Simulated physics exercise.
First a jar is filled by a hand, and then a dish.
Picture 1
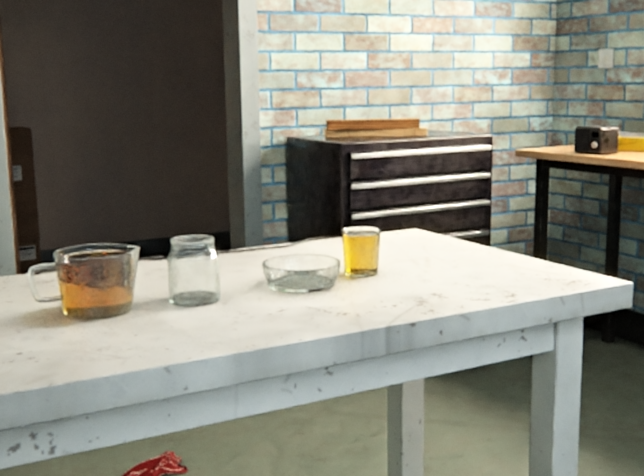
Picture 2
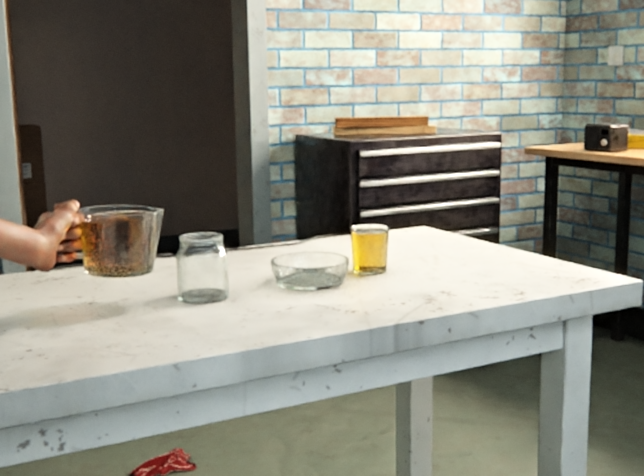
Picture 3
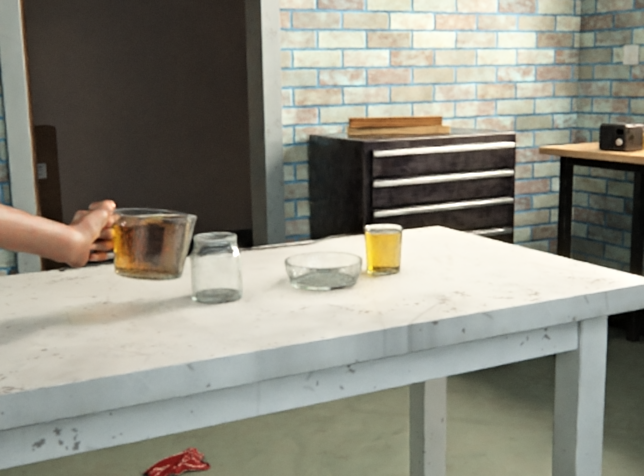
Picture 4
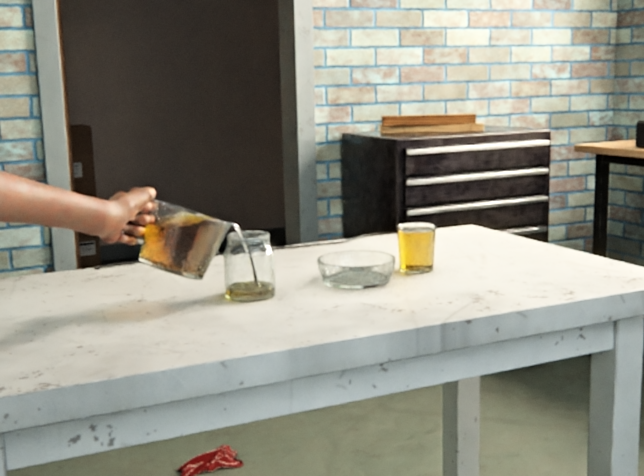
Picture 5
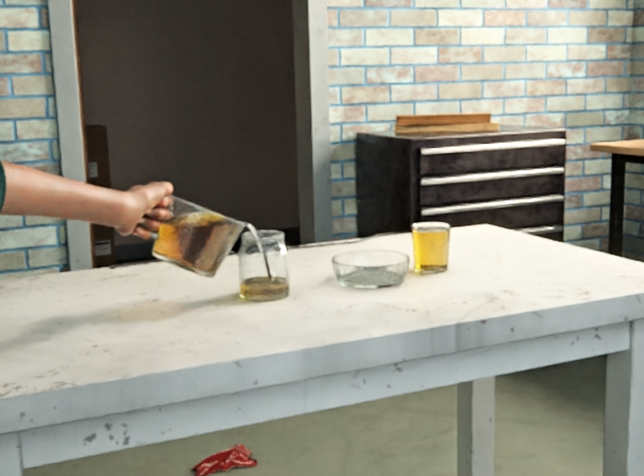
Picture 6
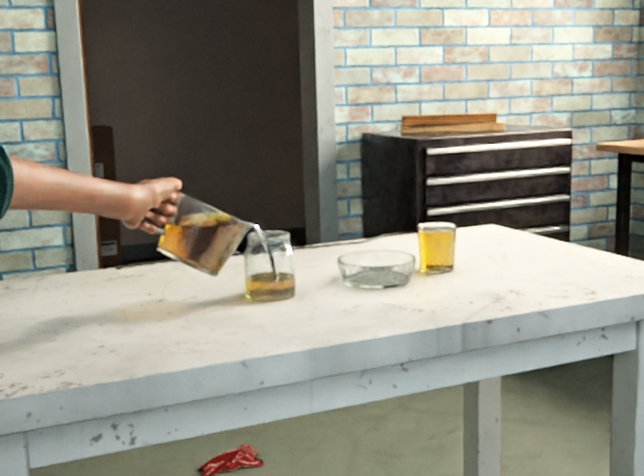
A hand lifted a glass measuring jug of amber liquid from the left of a pale table, brought it right to an empty jar, and tilted it, pouring a thin stream that partly filled the jar.
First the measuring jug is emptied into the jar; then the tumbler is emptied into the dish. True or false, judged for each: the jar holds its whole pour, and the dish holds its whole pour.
Jar: False; dish: True.
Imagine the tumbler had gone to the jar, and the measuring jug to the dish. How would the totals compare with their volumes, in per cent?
The first sits near 50 per cent of capacity and the second near 170 per cent.
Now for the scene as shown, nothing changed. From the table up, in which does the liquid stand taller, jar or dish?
That's the left one.
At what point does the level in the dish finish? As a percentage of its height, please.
Fill level: About 55 percent.
Soon after, the jar is nearly full.
Later, the jar is full to the brim and has run over.
In the end, the jar is full to the brim and has run over; the dish is about half full.
